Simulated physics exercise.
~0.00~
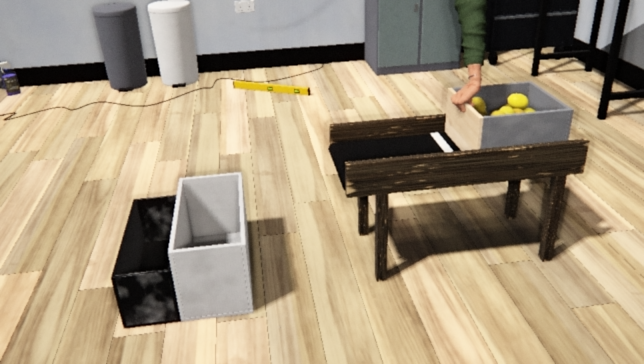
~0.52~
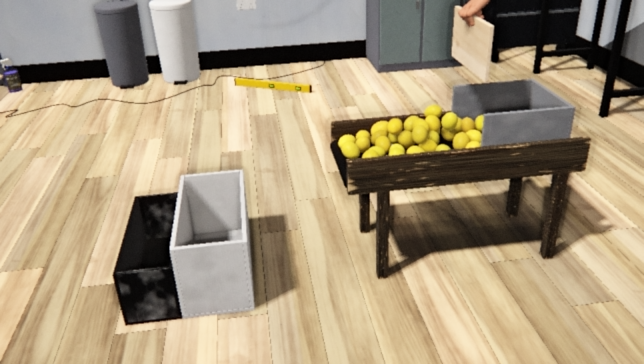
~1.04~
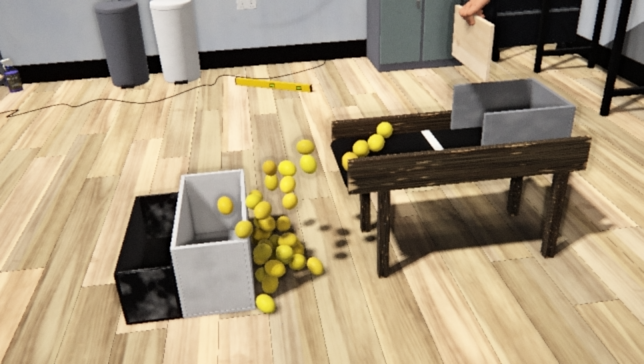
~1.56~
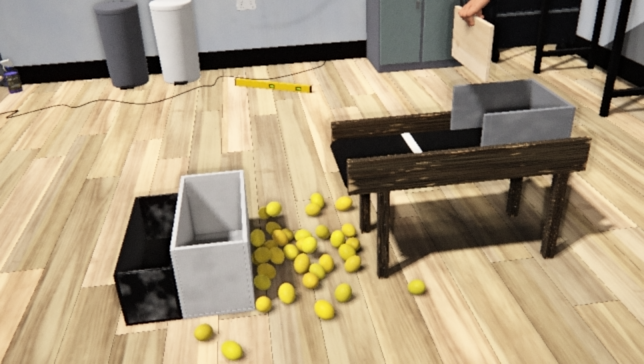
Dozens of yellow balls spilled off the left end of a low wooden-sided belt after a hand lifted the gate of a grey pen, tumbling down beside a white box, and nearly all ended up scattered on the floor short of it.
